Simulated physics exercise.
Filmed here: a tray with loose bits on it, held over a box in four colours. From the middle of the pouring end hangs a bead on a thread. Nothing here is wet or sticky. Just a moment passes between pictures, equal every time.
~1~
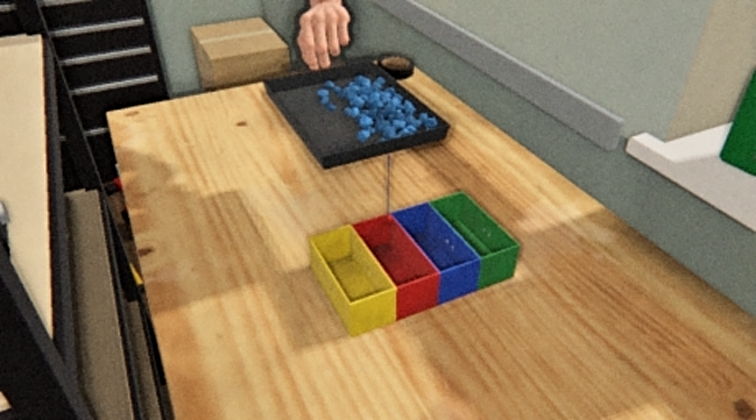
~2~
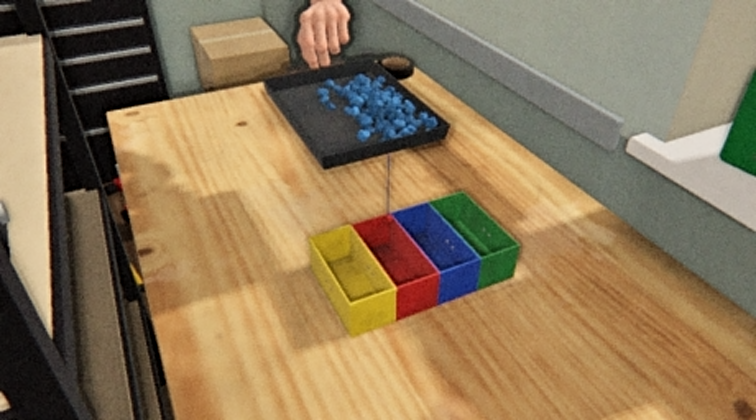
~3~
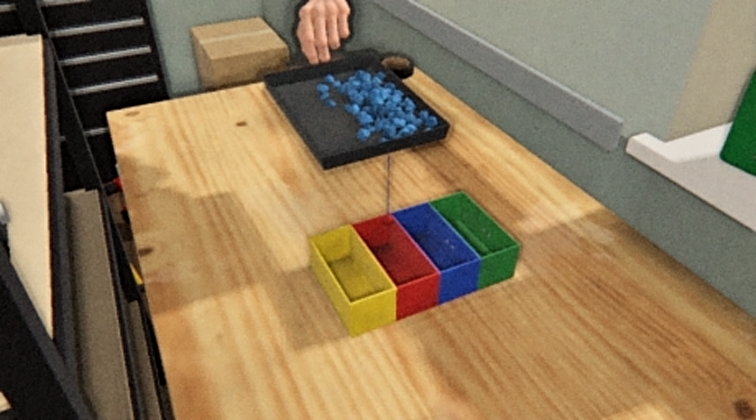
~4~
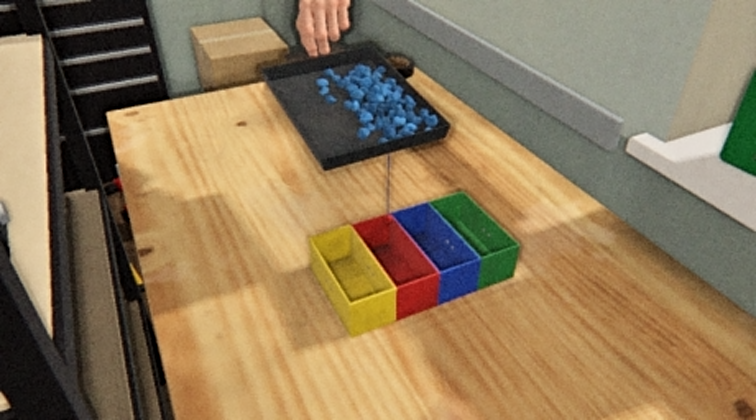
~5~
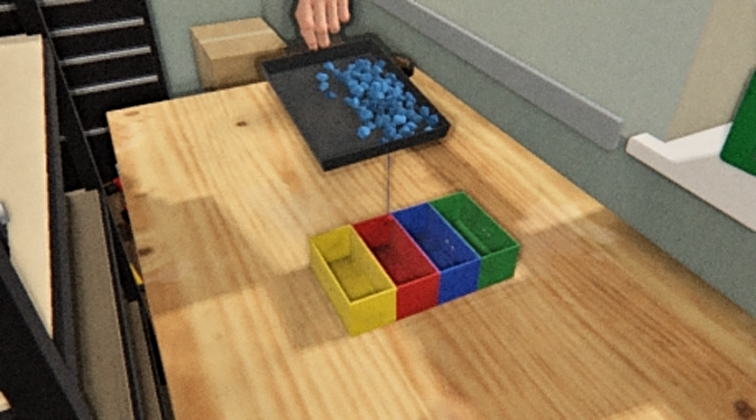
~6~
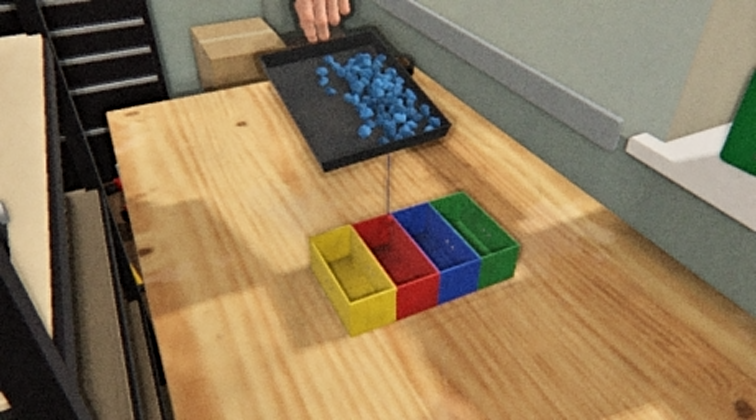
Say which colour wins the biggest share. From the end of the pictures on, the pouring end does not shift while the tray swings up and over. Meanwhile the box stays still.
Yellow wins the biggest share.
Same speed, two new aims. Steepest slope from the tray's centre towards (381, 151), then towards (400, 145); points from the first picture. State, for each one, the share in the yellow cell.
In turn some 20 and 0 per cent.
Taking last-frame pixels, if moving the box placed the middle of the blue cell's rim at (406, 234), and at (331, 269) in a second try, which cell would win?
So the first one goes to red and the second to that green cell.
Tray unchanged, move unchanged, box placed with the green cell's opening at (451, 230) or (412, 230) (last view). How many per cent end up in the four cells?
Near 100 % and 90 %.
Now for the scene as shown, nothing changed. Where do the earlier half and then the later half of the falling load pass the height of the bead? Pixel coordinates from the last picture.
It goes through near (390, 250) first, then near (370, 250).
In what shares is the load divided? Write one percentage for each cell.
Approximate shares in per cent - yellow cell 50, red cell 30, blue cell 20, green cell 0.
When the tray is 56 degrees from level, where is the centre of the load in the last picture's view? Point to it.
Around (379, 125).
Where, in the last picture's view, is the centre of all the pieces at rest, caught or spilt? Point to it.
About pixel (380, 292).
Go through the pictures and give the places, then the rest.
The first frame shows corners of the pouring end (323, 154) and (446, 124), level; middle of the load (373, 108), aquarium stones; bead on its thread (388, 219); yellow cell (373, 310); red cell (417, 294); blue cell (459, 279); green cell (498, 265).
The second frame shows corners of the pouring end (323, 155) and (446, 124), level; middle of the load (373, 107).
The third frame shows corners of the pouring end (323, 156) and (447, 124), tipped barely, lowest at the left corner; middle of the load (373, 105).
The fourth frame shows corners of the pouring end (324, 157) and (447, 124), tipped a little, lowest at the left corner; middle of the load (373, 101).
The fifth frame shows corners of the pouring end (324, 158) and (447, 123), tipped a little, lowest at the left corner; middle of the load (373, 98).
The sixth frame shows corners of the pouring end (324, 160) and (448, 123), tipped a little, lowest at the left corner; middle of the load (373, 94); yellow cell (373, 310); red cell (417, 294); blue cell (459, 279); green cell (498, 265).
Just after the last frame, tray tipped steeply; almost all on the tray; just a few falling or outside the box.
A moment on, tray tipped right over; the larger part on the tray; about a tenth in the yellow cell; about a tenth in the red cell; about a tenth falling or outside the box.
Further on, tray tipped past a quarter turn; roughly half in the yellow cell; roughly a third in the red cell; about a tenth in the blue cell; just a few falling or outside the box.
When it is over, tray tipped past a quarter turn; roughly half in the yellow cell; roughly a third in the red cell; about a tenth in the blue cell; not one in the green cell; just a few outside the box.
